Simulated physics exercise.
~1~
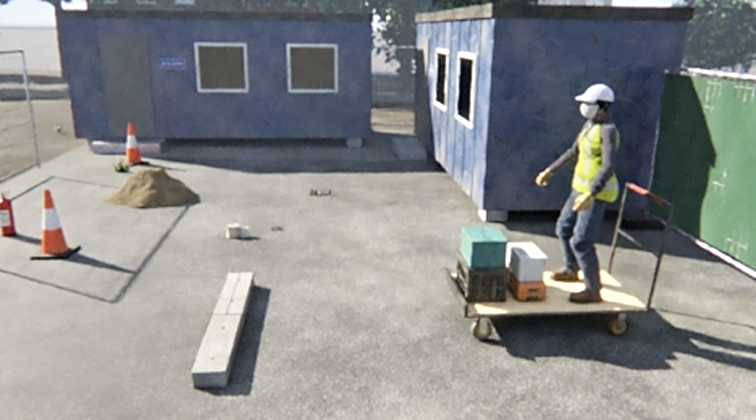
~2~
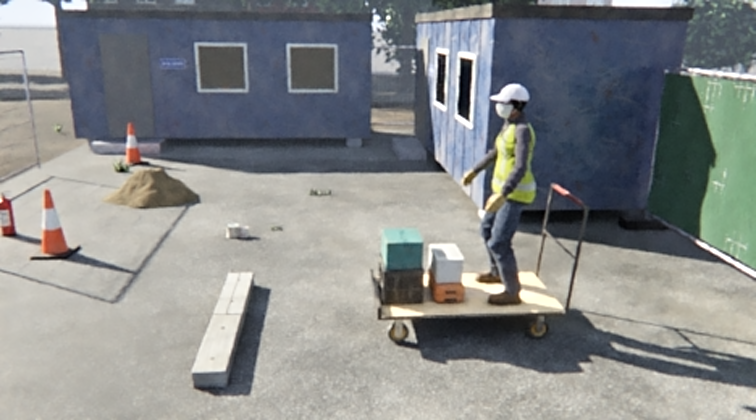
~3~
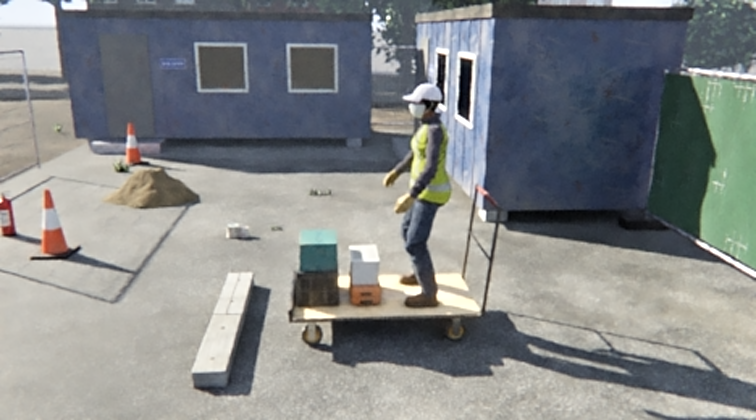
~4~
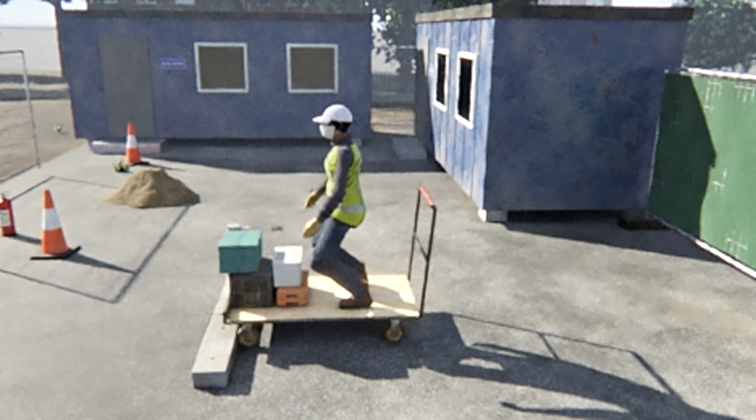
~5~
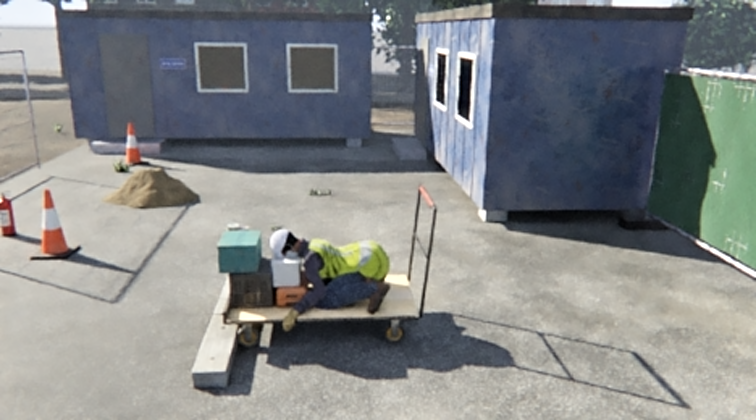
A worker in a white helmet and yellow vest rode a flat cart loaded with boxes leftward across a yard until it stopped at a kerb, then pitched forward and ended up slumped on the deck against the boxes, which stayed aboard.
